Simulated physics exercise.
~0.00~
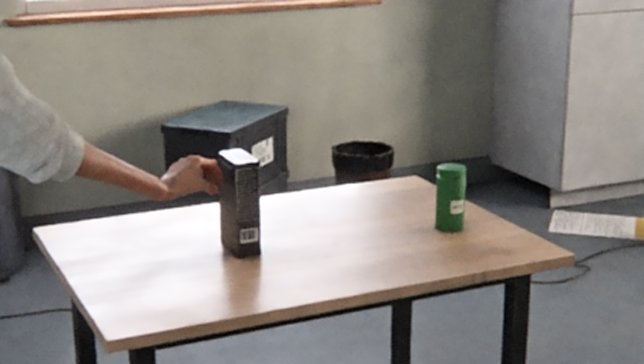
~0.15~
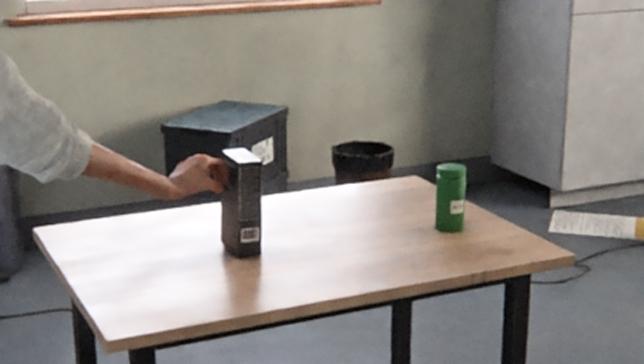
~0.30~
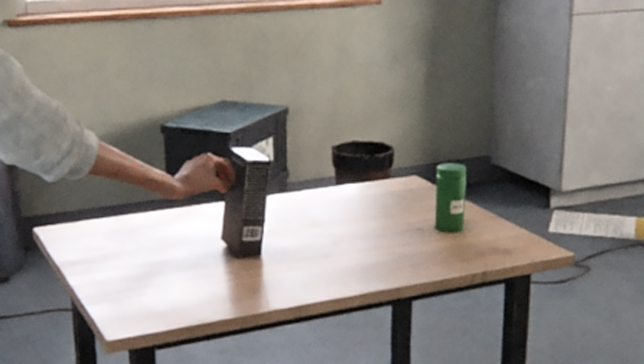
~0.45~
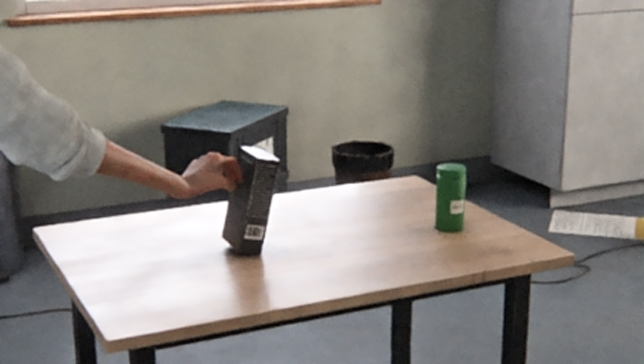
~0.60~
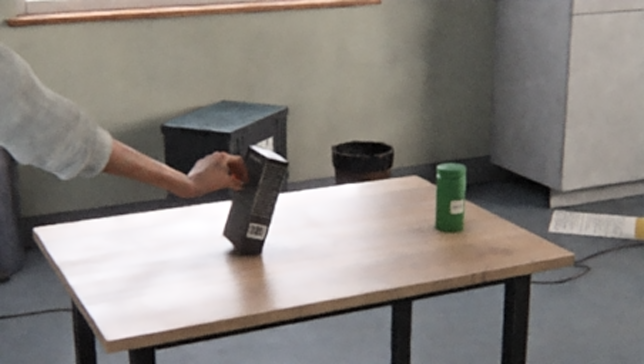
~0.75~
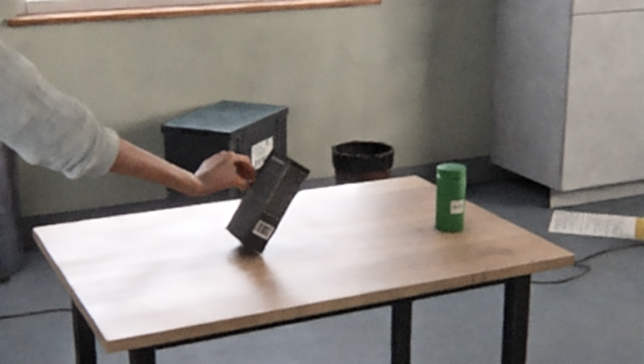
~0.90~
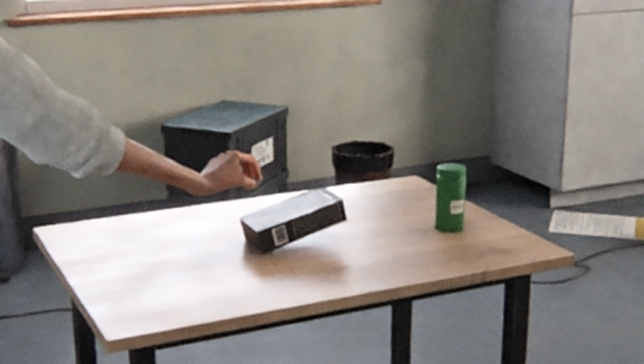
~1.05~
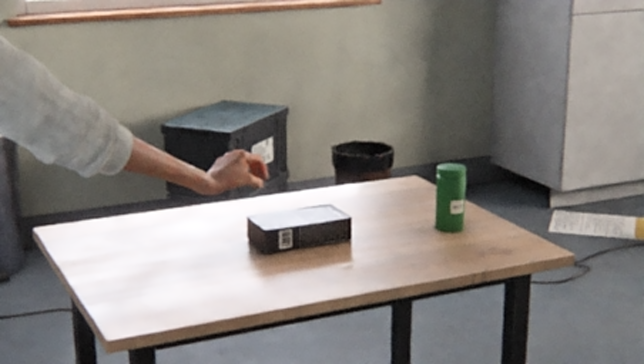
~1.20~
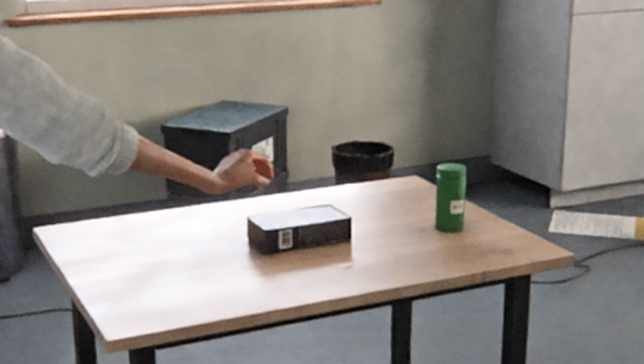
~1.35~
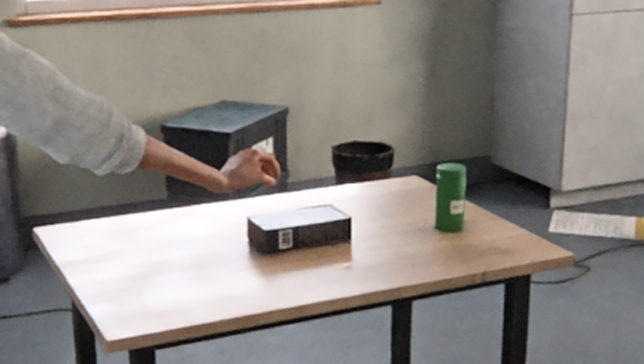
At first, a black packet stands upright on a wooden table while a hand reaches in from the left and touches it near the top, with a green jar standing farther right. The hand pushes the packet toward the right, and it begins to lean. The lean grows steeper as the hand keeps moving with it. Then the packet tips away from the fingers and drops onto its side. The hand hovers behind it, shifting slightly. In the end, the packet lies still on the table, and the jar remains upright in its place.
